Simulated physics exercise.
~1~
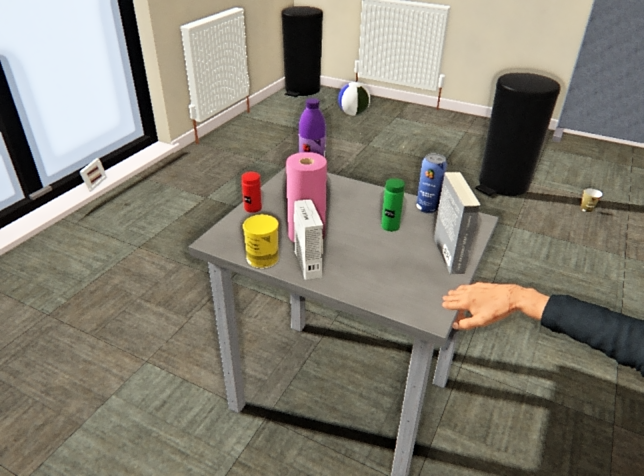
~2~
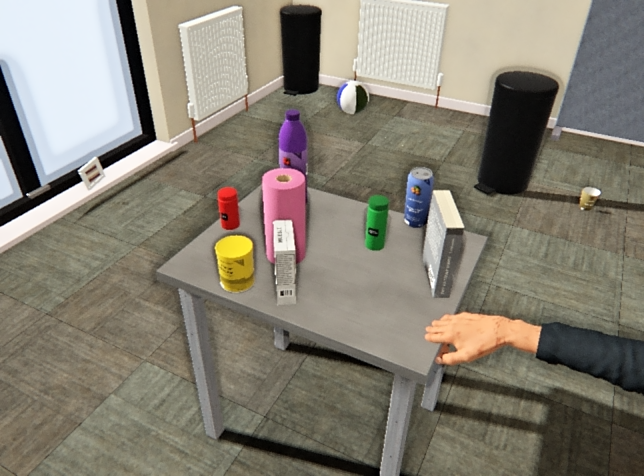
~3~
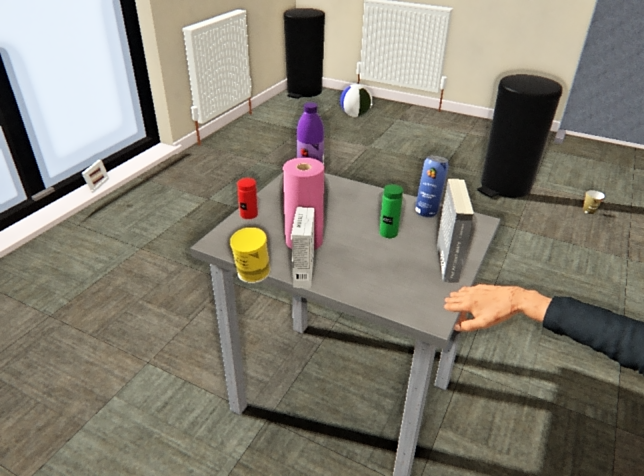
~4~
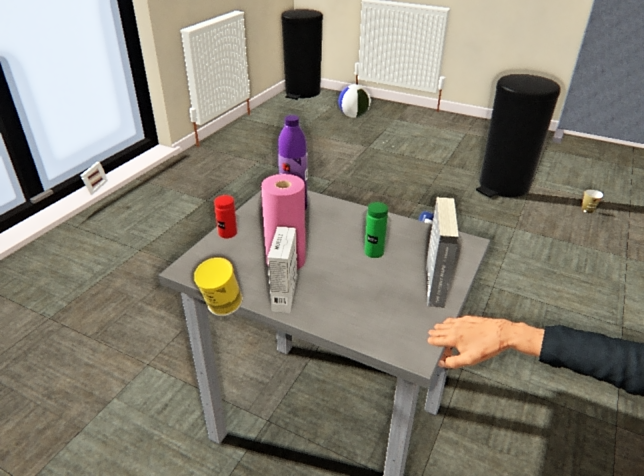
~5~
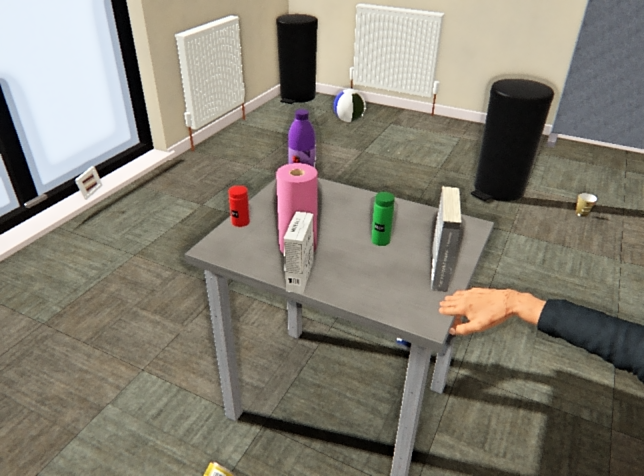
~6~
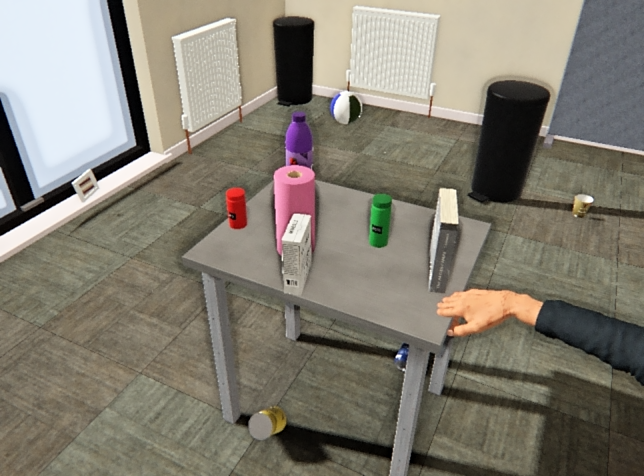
A grey table jerks back and forth, and a blue can and yellow tin fall off.
